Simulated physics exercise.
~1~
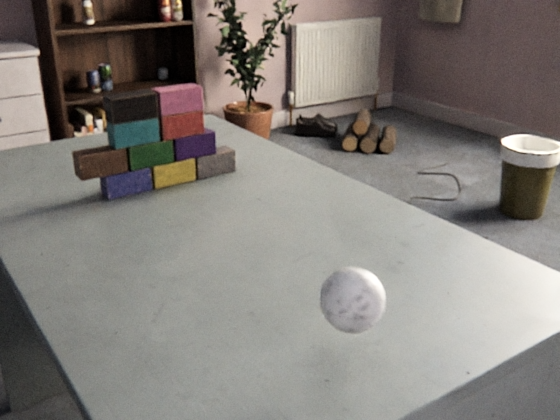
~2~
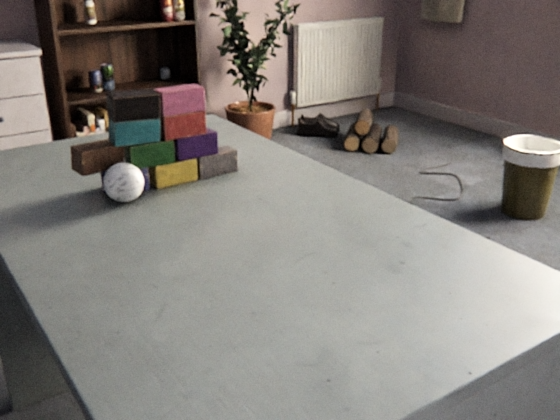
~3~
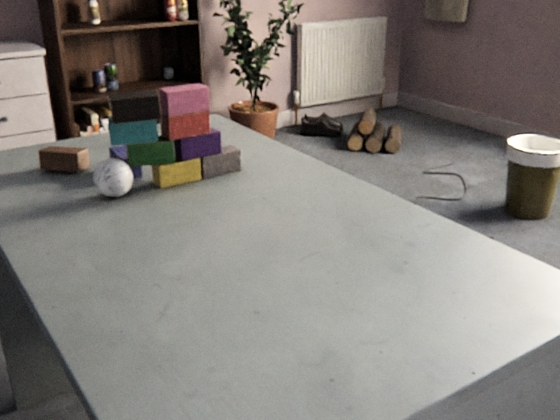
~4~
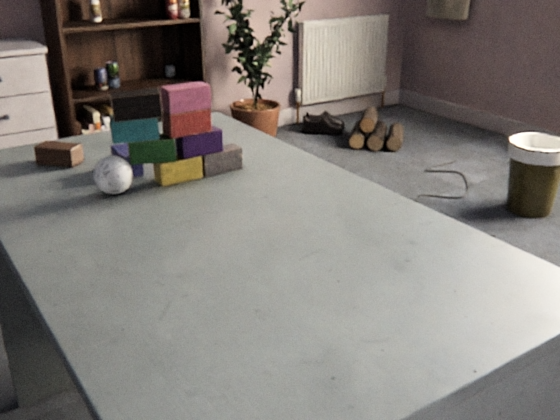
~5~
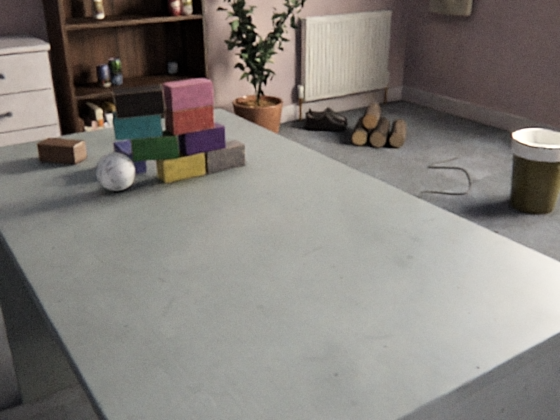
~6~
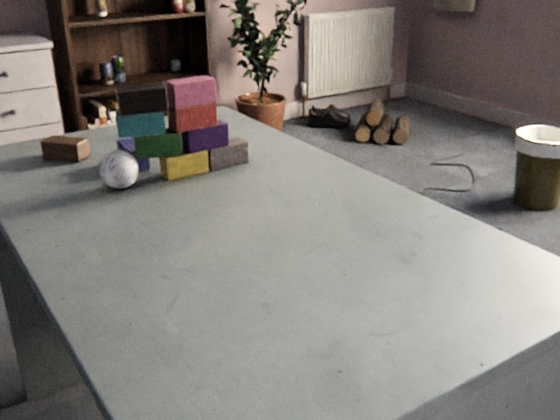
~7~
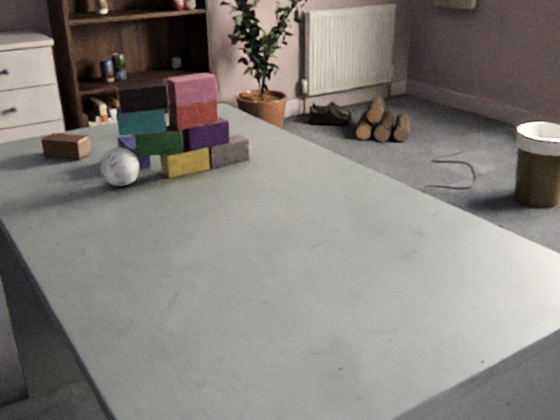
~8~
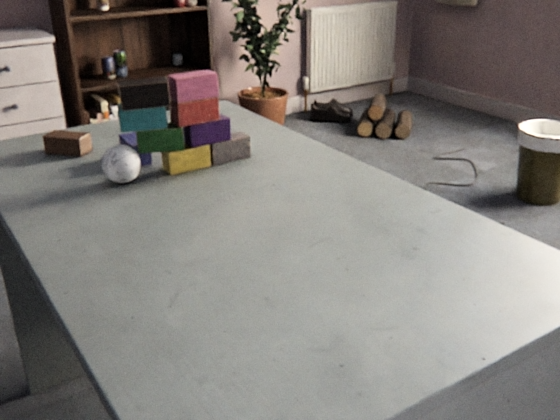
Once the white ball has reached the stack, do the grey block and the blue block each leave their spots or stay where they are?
The blue block leaves its spot, pushed back at the base of the pile, while the grey block stays where it is.
